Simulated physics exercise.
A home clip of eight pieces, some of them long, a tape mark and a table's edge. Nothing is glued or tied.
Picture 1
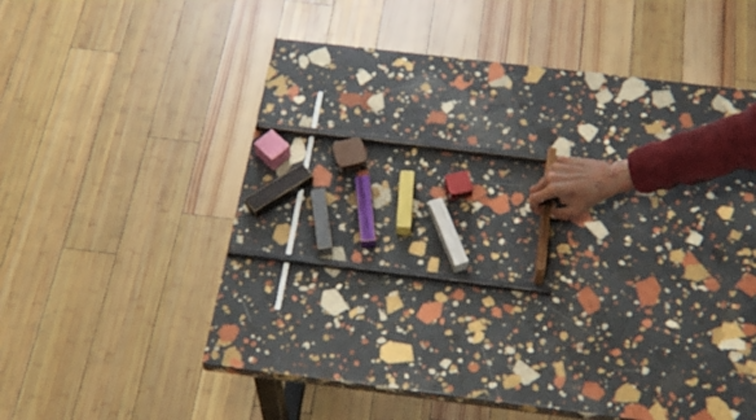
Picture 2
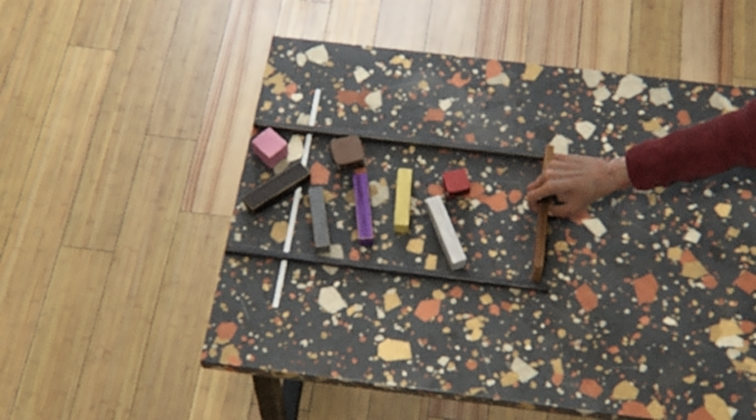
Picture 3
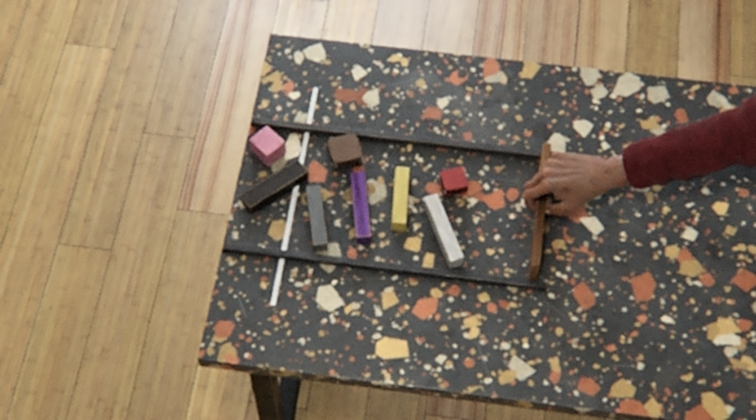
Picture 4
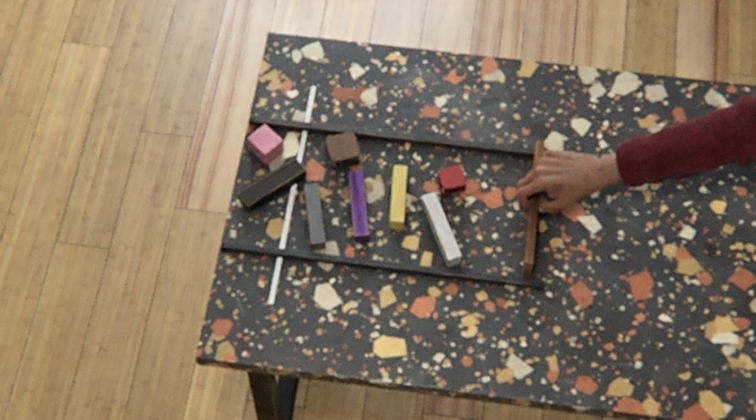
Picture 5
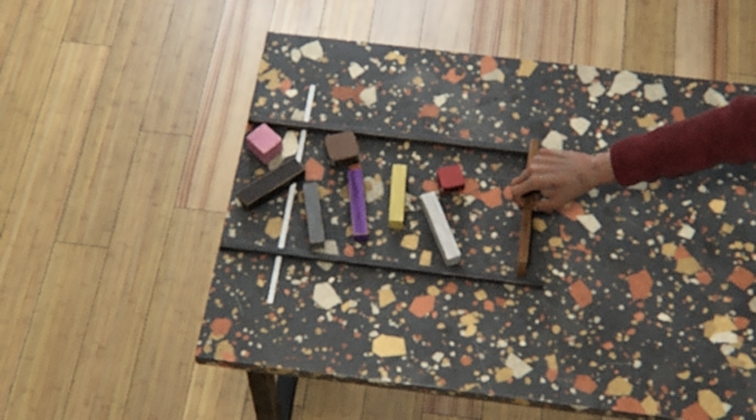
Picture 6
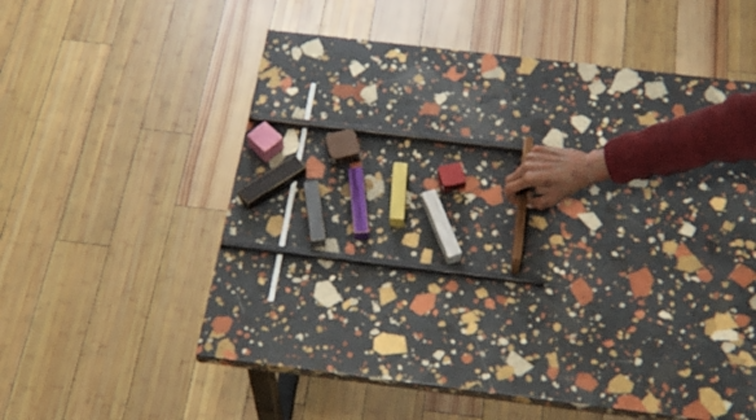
On a dark speckled table above a wooden floor, a hand in a red sleeve slides an upright wooden board slightly left between two dark rails, while the eight coloured blocks and bars near a white tape line stay still.
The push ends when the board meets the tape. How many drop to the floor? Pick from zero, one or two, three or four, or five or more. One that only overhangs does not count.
Here the number that fall off is one or two.
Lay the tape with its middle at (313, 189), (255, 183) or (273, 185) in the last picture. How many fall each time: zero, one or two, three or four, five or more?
One after another: Not one; 5 or more; three to four.
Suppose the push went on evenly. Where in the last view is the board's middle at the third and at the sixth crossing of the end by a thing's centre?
First at (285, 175), next at (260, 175).
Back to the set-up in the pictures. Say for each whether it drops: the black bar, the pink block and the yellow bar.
The black bar falls; the pink block goes over; the yellow bar survives.
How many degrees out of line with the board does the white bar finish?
Roughly 0° out of line.
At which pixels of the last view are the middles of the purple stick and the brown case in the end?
The purple stick at (253, 194), the brown case at (268, 136).
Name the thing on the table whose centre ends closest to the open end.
The grey bar ends nearest.
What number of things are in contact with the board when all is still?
That makes 2.
Early on, none off yet; pink block at rest near (266, 142); black bar at rest near (272, 183); grey bar at rest near (315, 214).
A while later, none off yet; pink block moving near (263, 141); black bar travelled a little near (248, 185); grey bar travelled about its own width near (271, 211).
Finally, the number that fall off is one or two; lost, black bar and pink block.
